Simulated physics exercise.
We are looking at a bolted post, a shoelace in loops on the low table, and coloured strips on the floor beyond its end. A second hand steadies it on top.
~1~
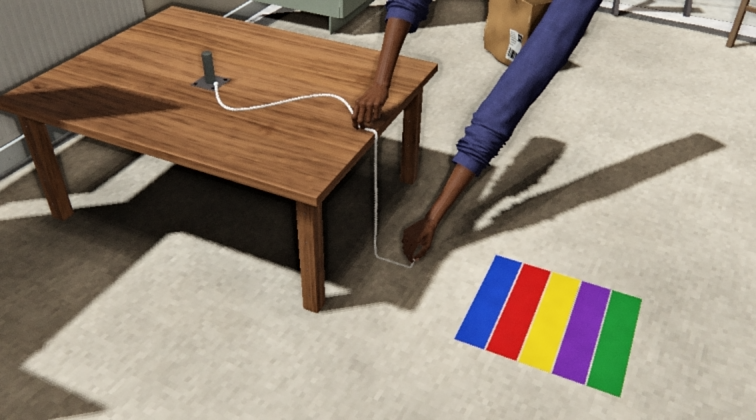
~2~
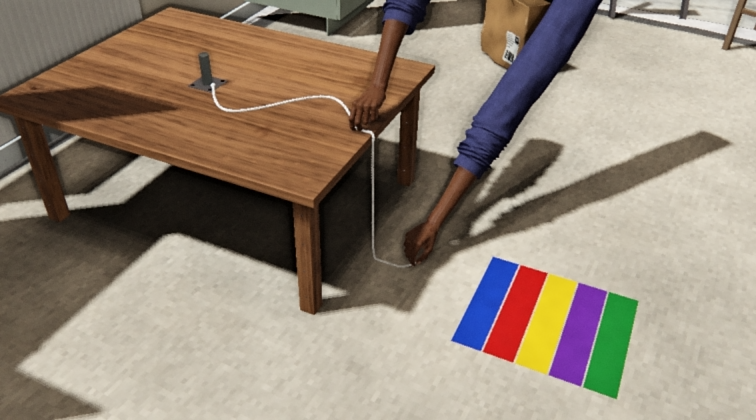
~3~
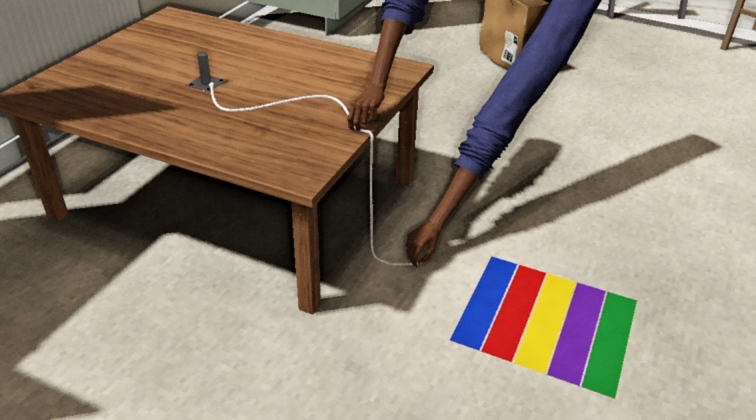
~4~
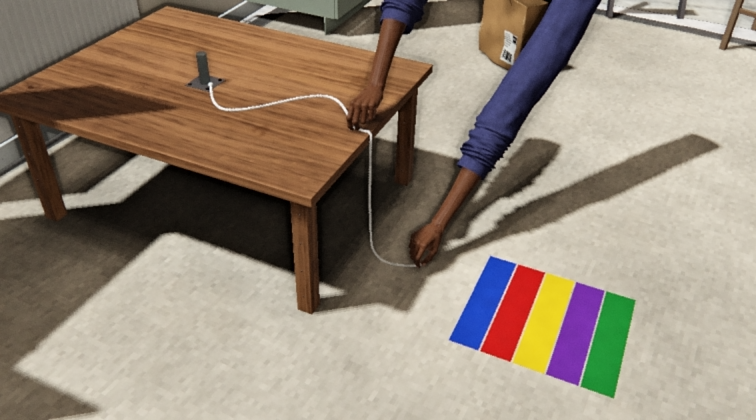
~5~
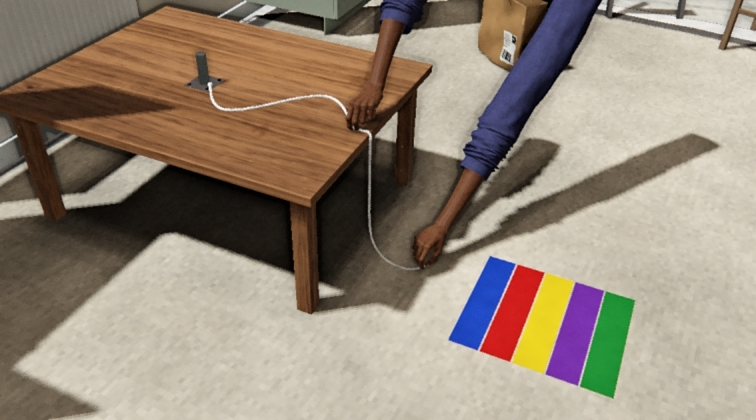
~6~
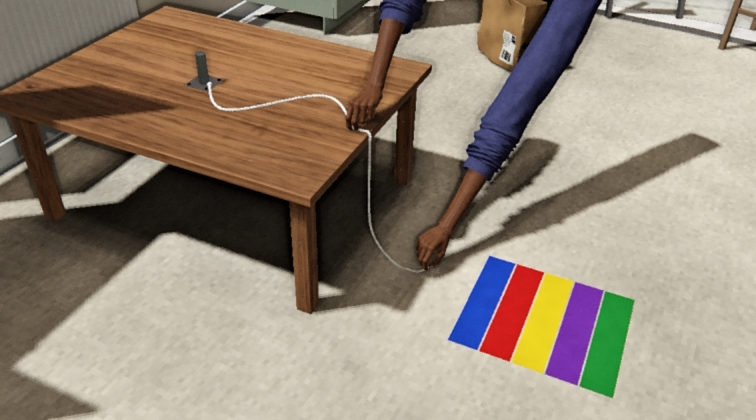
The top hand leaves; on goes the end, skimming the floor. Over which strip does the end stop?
Over purple.
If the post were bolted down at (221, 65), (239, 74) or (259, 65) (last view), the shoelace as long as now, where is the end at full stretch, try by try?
Near (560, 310), (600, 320) and (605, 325).
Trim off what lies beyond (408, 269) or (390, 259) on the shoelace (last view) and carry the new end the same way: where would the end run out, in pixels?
Try by try, around (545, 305) and (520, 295).
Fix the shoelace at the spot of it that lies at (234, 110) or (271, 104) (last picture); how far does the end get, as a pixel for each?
In that order: (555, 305) and (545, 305).
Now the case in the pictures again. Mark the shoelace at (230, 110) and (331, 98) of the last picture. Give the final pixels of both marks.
The first at (265, 98), the second at (356, 124).
Soon after, end near (511, 294); over red.
After that, end near (553, 307); over yellow.
At the stop, end near (580, 316); over purple. The end stops over the purple strip.
